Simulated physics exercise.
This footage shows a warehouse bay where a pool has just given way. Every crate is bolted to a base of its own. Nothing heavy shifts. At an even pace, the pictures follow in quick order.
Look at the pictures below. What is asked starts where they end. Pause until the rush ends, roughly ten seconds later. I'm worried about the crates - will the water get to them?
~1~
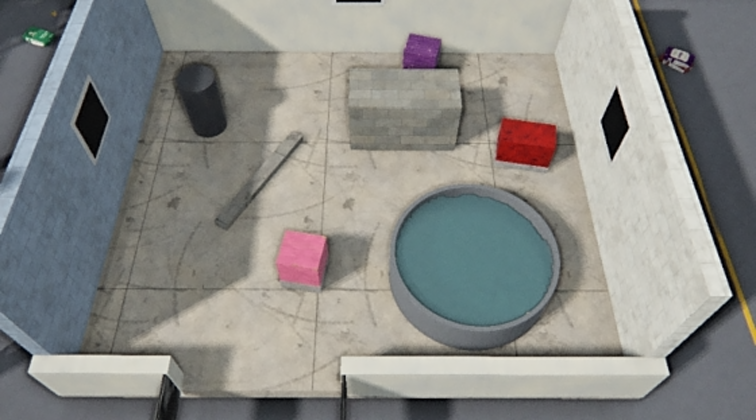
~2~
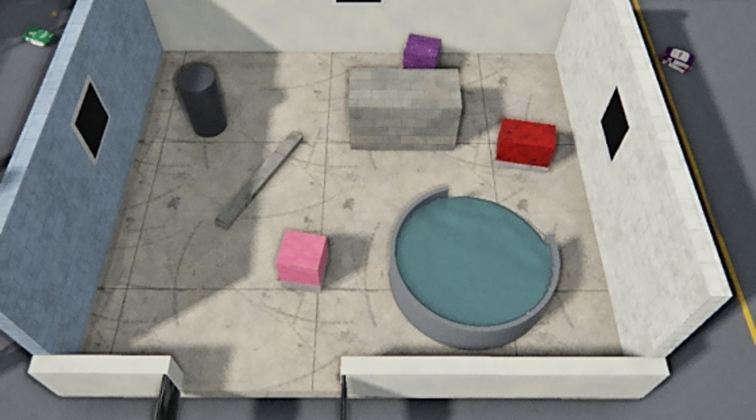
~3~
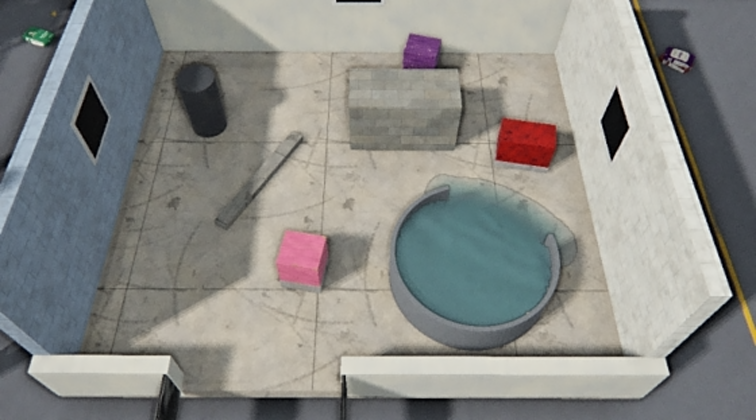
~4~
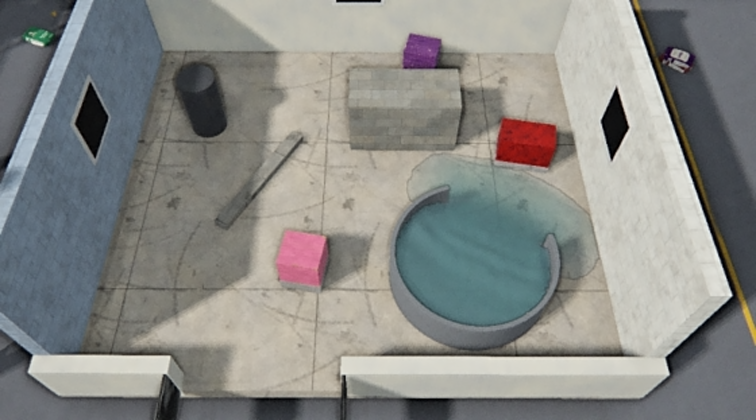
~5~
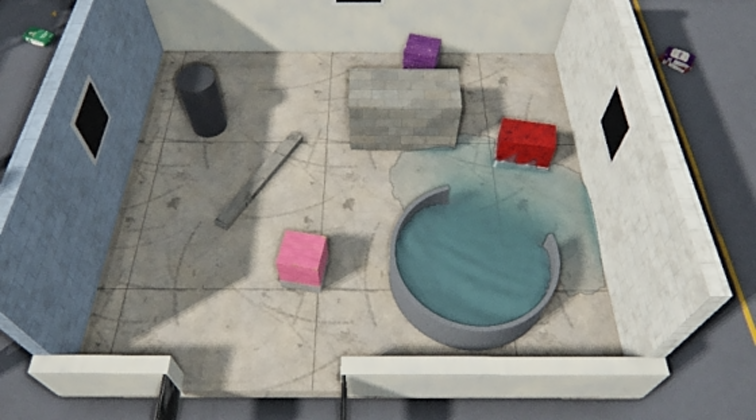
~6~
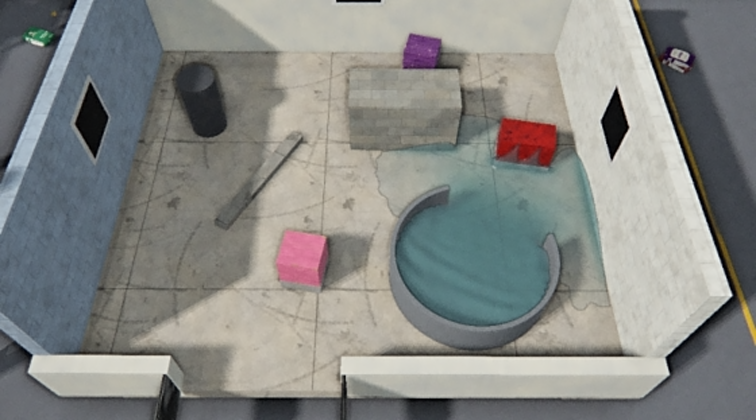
Result: The pink crate remains moisture-free, the red crate picks up moisture, the purple crate picks up moisture.
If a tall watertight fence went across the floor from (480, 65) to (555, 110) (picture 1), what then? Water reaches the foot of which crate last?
Looks like the pink-painted one.
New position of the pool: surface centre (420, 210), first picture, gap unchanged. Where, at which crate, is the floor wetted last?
Answer: The pink one.
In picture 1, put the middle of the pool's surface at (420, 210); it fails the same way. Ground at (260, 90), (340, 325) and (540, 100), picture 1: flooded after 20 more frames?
First unwetted; next unwetted; last drenched.
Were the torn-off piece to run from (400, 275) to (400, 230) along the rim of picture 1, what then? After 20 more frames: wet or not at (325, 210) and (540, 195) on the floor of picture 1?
I'd expect the first point to be reached and the second point to stay dry.
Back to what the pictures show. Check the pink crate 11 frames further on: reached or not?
My answer for pink: The flood is elsewhere.
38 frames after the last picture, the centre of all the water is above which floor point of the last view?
Somewhere around (442, 187) in the last view.
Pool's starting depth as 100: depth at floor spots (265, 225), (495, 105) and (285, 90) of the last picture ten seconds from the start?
Readings in order: Around 10, 10 and 4 %.
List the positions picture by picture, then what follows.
The round tank at (474, 255) is whole and still, in the first picture.
Water pours out on the round tank's far side and has run to a hidden place, in the second picture.
The front is at (435, 184), out from the gap on the round tank's far side, in the third picture.
The front is at (434, 160), out from the gap on the round tank's far side, in the fourth picture.
The front is at (407, 155), out from the gap on the round tank's far side, in the fifth picture.
The front is at (387, 152), out from the gap on the round tank's far side, in the sixth picture.
A moment on, water covers 20 % of the floor; the pink crate not reached, the red crate water round its plinth, the purple crate not reached.
Next, water covers 30 % of the floor; the pink crate not reached, the red crate water round its plinth, the purple crate water round its plinth.
Then, water covers 45 % of the floor; the pink crate water round its plinth, the red crate water round its plinth, the purple crate water round its plinth.
Later, water covers 80 % of the floor; the pink crate water round its plinth, the red crate water round its plinth, the purple crate water round its plinth.
In the end, water covers 95 % of the floor; the pink crate stayed above the water, the red crate was topped, the purple crate was topped.
